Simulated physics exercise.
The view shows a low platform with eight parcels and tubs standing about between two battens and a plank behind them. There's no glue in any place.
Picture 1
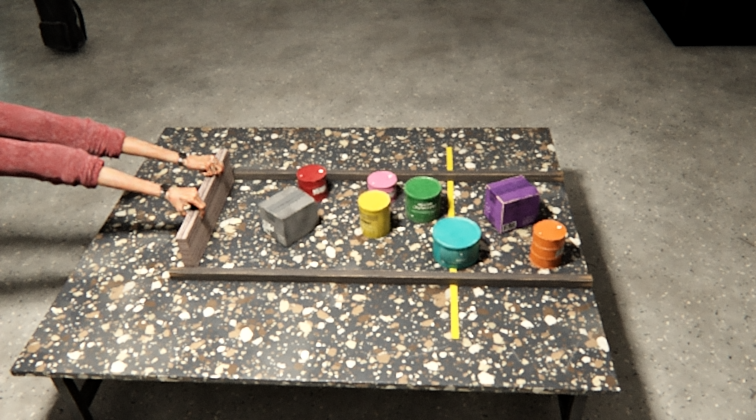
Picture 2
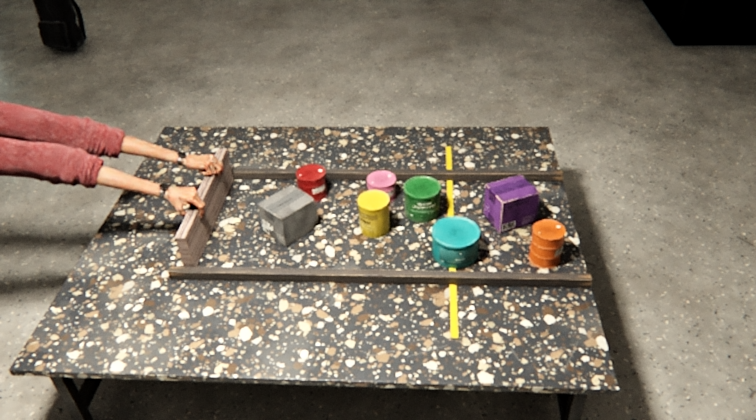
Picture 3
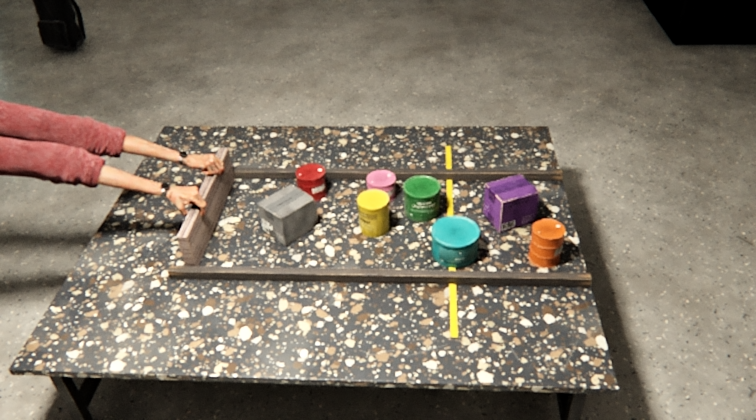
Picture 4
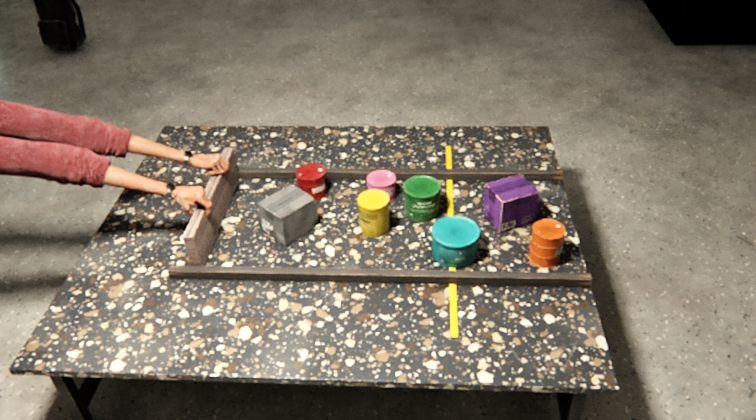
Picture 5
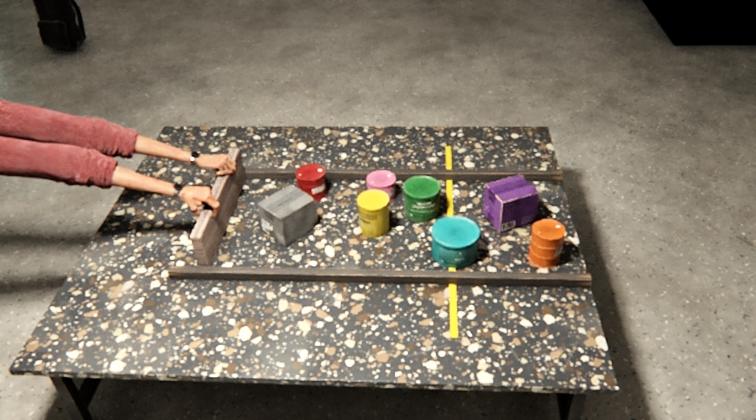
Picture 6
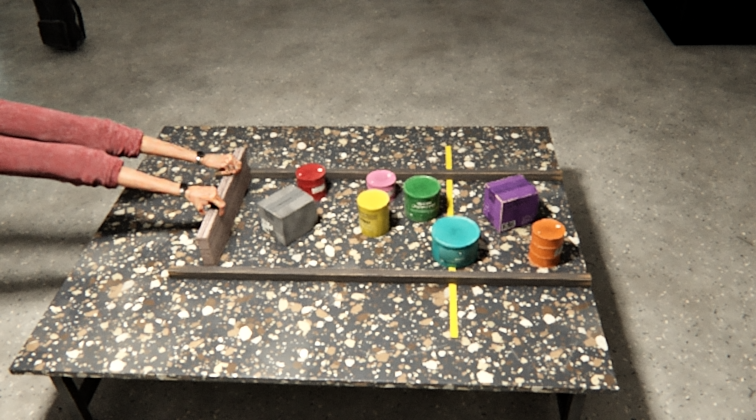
In this clip, two hands in red sleeves slide a plank slightly to the right between two battens on a speckled table, while the grey block, purple parcel and six colourful tubs in front of it stay still.
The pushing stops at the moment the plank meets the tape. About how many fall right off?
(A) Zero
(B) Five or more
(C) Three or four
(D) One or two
(A) Zero.
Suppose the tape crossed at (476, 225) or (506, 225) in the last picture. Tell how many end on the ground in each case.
On the ground you'd count 0 the first time and 1 the second.
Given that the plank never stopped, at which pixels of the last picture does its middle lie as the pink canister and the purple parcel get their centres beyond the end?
Around (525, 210) first and around (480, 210) second.
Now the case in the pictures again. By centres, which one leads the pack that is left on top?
Nearest at the end: The purple parcel.
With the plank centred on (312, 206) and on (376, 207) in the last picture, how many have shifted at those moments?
First 2, after that 5.
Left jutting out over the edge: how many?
0, I think.
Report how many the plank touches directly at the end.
It touches 3.
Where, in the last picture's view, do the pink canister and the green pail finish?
Final centres, in order: Near (494, 183), near (506, 198).
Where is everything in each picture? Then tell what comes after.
Orange canister (548, 245); purple parcel (512, 204); turquoise pail (456, 243); plank (208, 206); tape (452, 226), in the first picture.
Purple parcel (511, 204); plank (208, 206), in the second picture.
Turquoise pail (455, 242); green pail (422, 199), in the third picture.
Orange canister (547, 243); pink canister (382, 187), in the fourth picture.
Purple parcel (511, 203); red canister (312, 183), in the fifth picture.
Orange canister (547, 243); purple parcel (511, 203); turquoise pail (455, 242); plank (227, 205); tape (451, 225), in the sixth picture.
Soon after, none off yet; orange canister at rest near (547, 243); purple parcel at rest near (511, 203); turquoise pail at rest near (455, 242).
At rest, the number that fall off is zero.
